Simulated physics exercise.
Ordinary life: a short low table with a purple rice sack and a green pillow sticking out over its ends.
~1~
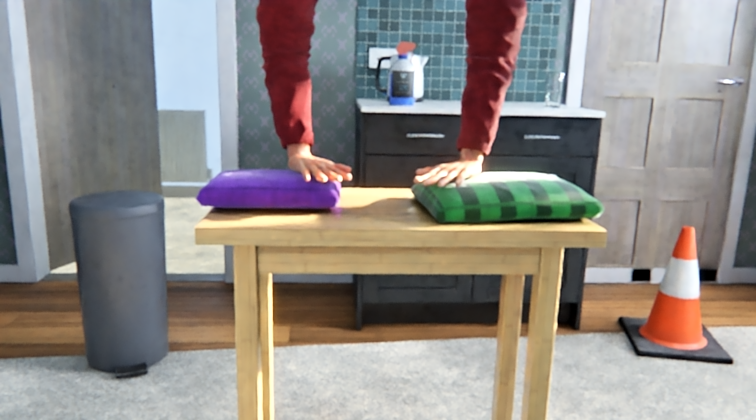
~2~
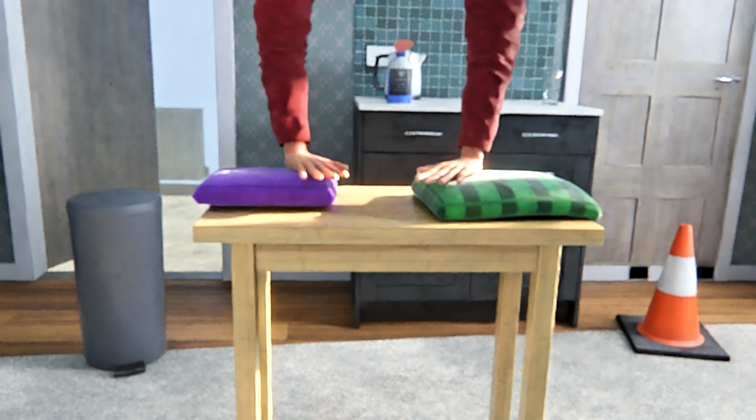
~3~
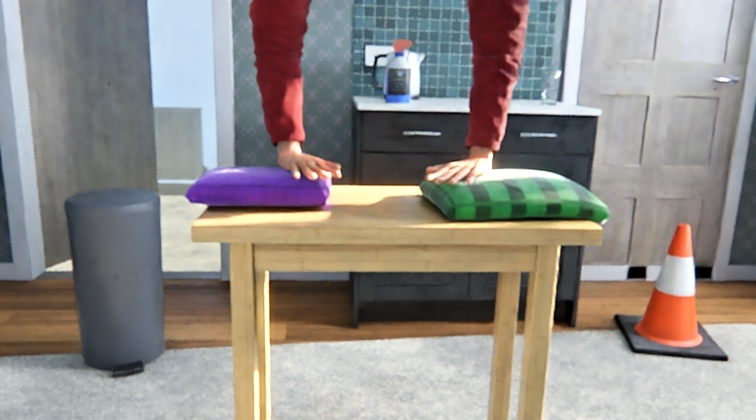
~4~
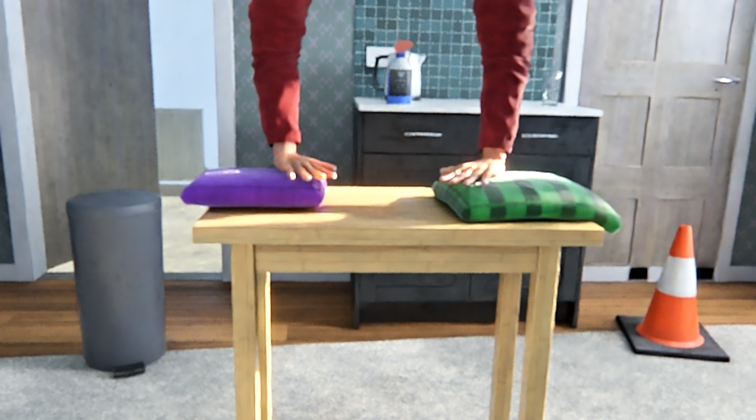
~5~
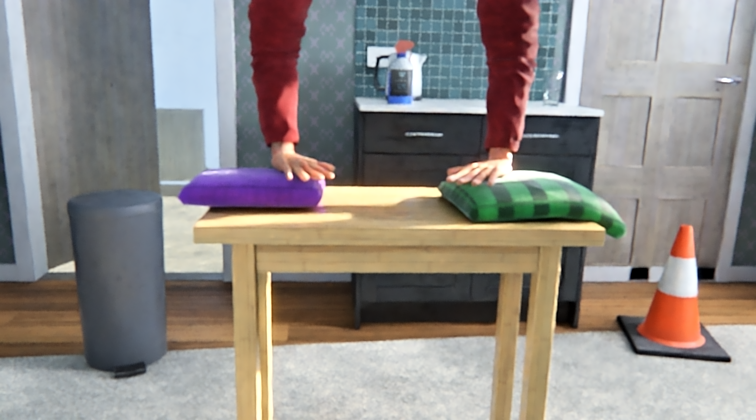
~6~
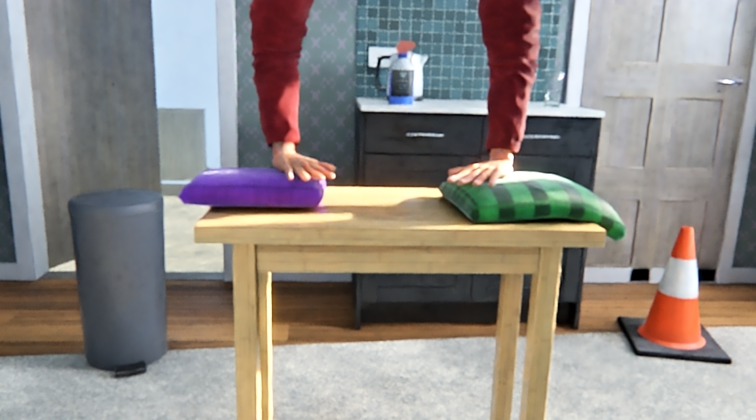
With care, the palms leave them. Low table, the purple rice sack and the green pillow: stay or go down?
Purple rice sack stays; green pillow stays.
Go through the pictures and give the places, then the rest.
In the first frame, rice sack tip (206, 194); pillow tip (585, 203).
In the second frame, rice sack tip (202, 192); pillow tip (584, 204).
In the third frame, rice sack tip (195, 192); pillow tip (591, 206).
In the fourth frame, rice sack tip (191, 193); pillow tip (603, 216).
In the fifth frame, rice sack tip (188, 193); pillow tip (607, 221).
In the sixth frame, rice sack tip (189, 192), a small part past the edge; pillow tip (608, 222), a small part past the edge.
Then, 0.56 s after the last picture, rice sack lying still; pillow lying still.
At rest, rice sack lying still; pillow lying still. The purple rice sack stays up there and the green pillow remains on top.
